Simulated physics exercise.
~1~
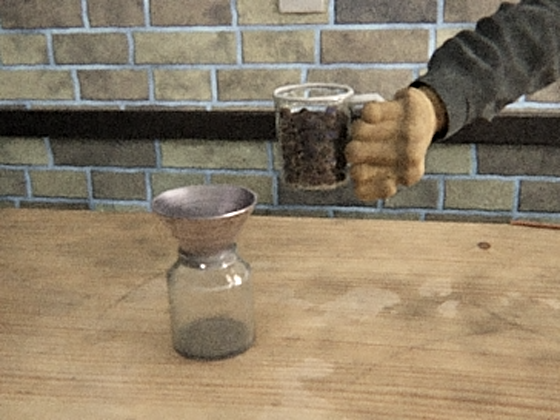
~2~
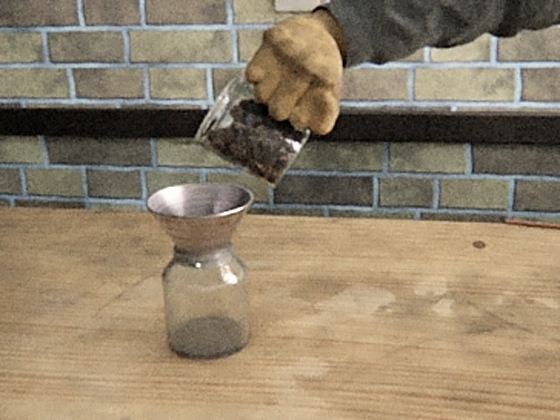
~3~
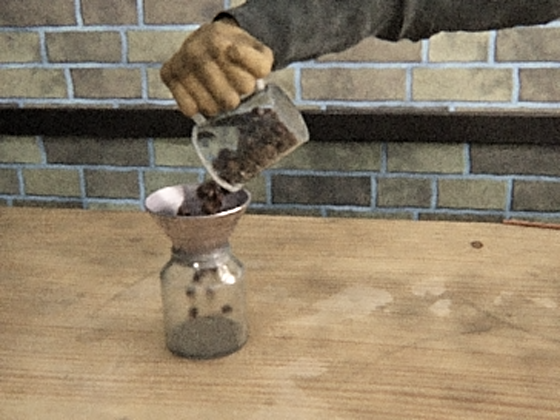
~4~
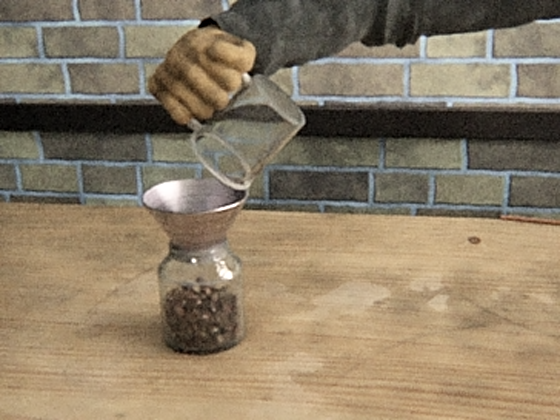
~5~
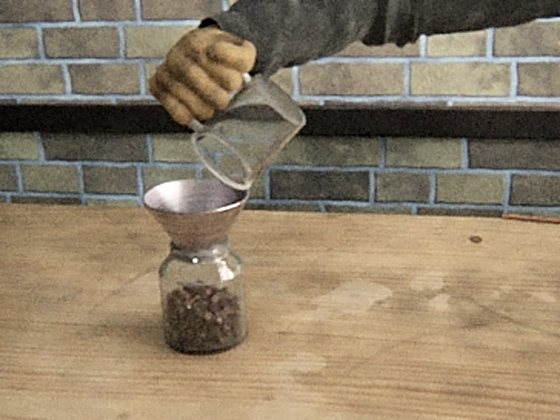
A gloved hand carried a clear cup of small dark pieces leftward over a glass jar with a funnel in its neck, then tipped it until all the pieces tumbled through into the jar, leaving the cup empty and still tilted above.
